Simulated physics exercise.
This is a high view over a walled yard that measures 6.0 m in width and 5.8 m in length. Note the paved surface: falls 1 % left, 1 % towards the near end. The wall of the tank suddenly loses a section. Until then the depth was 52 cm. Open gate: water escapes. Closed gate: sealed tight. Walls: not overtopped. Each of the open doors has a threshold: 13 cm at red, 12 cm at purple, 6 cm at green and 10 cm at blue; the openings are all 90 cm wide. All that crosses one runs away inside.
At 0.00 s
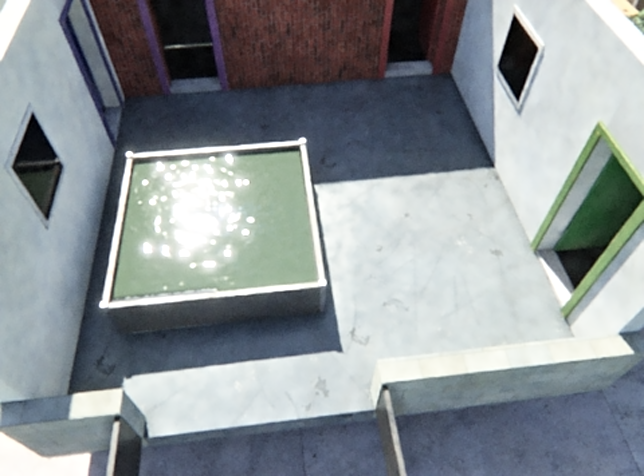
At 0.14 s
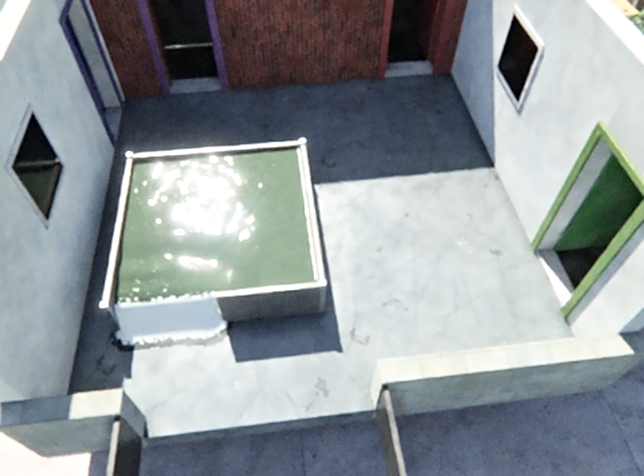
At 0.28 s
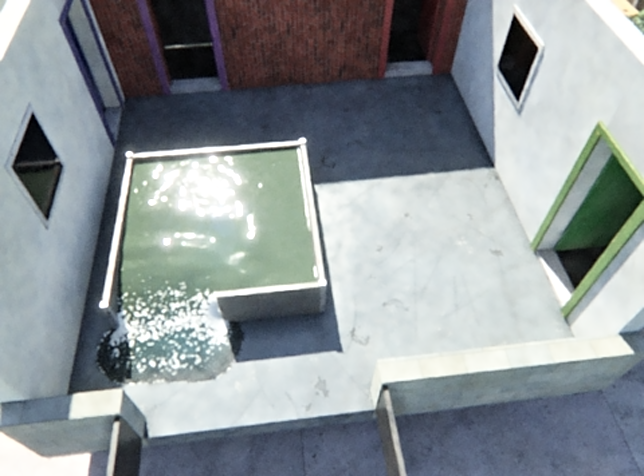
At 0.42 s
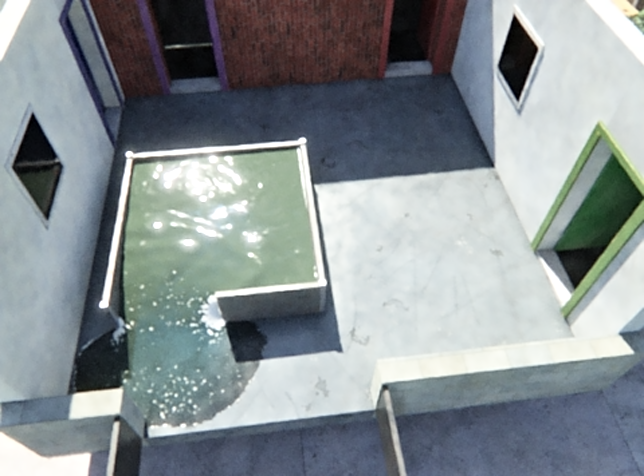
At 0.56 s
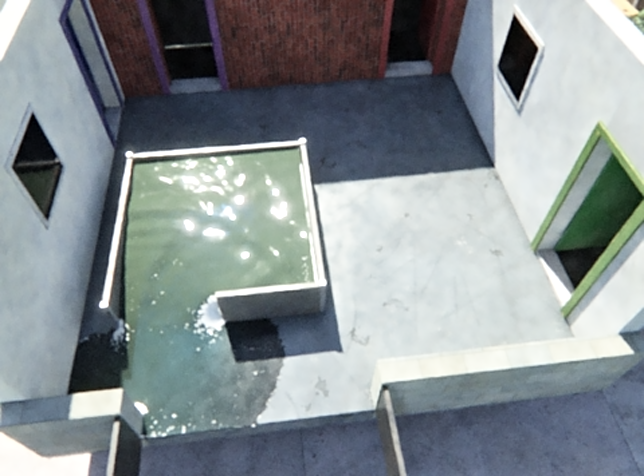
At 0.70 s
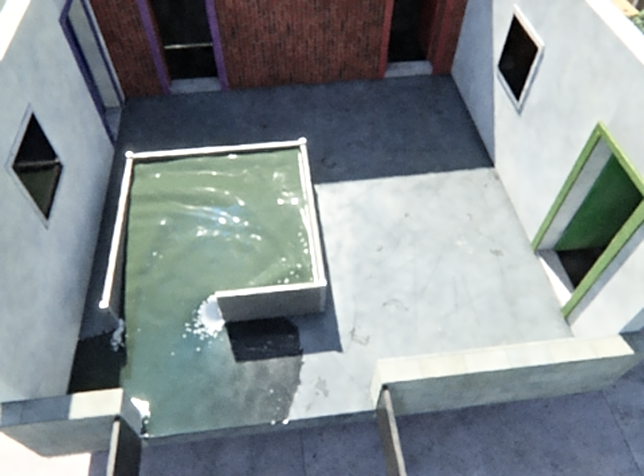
A square tank of green water loses part of its near wall and floods the paved yard.
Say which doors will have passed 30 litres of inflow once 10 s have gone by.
In the end at the red door the total will be lower than the limit. At the purple door the total will be lower than the limit. At the green door the total will be lower than the limit. At the blue door the total will be lower than the limit.
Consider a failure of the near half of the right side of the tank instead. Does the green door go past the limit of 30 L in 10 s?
Against that limit: Green beyond it.
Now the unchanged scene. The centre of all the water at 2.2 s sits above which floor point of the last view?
Pixel position near (200, 268).
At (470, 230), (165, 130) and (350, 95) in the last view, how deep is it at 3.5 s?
Taking the spots in order: 0 cm, 2 cm, 0 cm.
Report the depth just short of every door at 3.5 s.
Readings (cm): Red = 0; purple = 2; green = 0; blue = 6.
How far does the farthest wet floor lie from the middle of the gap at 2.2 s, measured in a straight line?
Some 2.4 m out.
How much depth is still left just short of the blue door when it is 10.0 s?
About 6.5 cm.
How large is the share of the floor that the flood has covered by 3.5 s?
I'd guess around 20 %.
After 1.4 s water covers 10 % of the floor and is deepest (51 cm) near (63, 425); red door not reached, purple door not reached, green door not reached, blue door not reached.
After 2.2 s water covers 10 % of the floor and is deepest (44 cm) near (63, 425); red door not reached, purple door not reached, green door not reached, blue door not reached.
After 3.5 s water covers 20 % of the floor and is deepest (31 cm) near (63, 425); red door not reached, purple door not reached, green door not reached, blue door 6 cm at the sill, 0 L in.
After 6.0 s water covers 40 % of the floor and is deepest (24 cm) near (63, 425); red door not reached, purple door 8 cm at the sill, 0 L in, green door not reached, blue door 8 cm at the sill, 1 L in.
After 10.0 s water covers 70 % of the floor and is deepest (14 cm) near (63, 425); red door 2 cm at the sill, 0 L in, purple door 5 cm at the sill, 0 L in, green door not reached, blue door 7 cm at the sill, 4 L in.
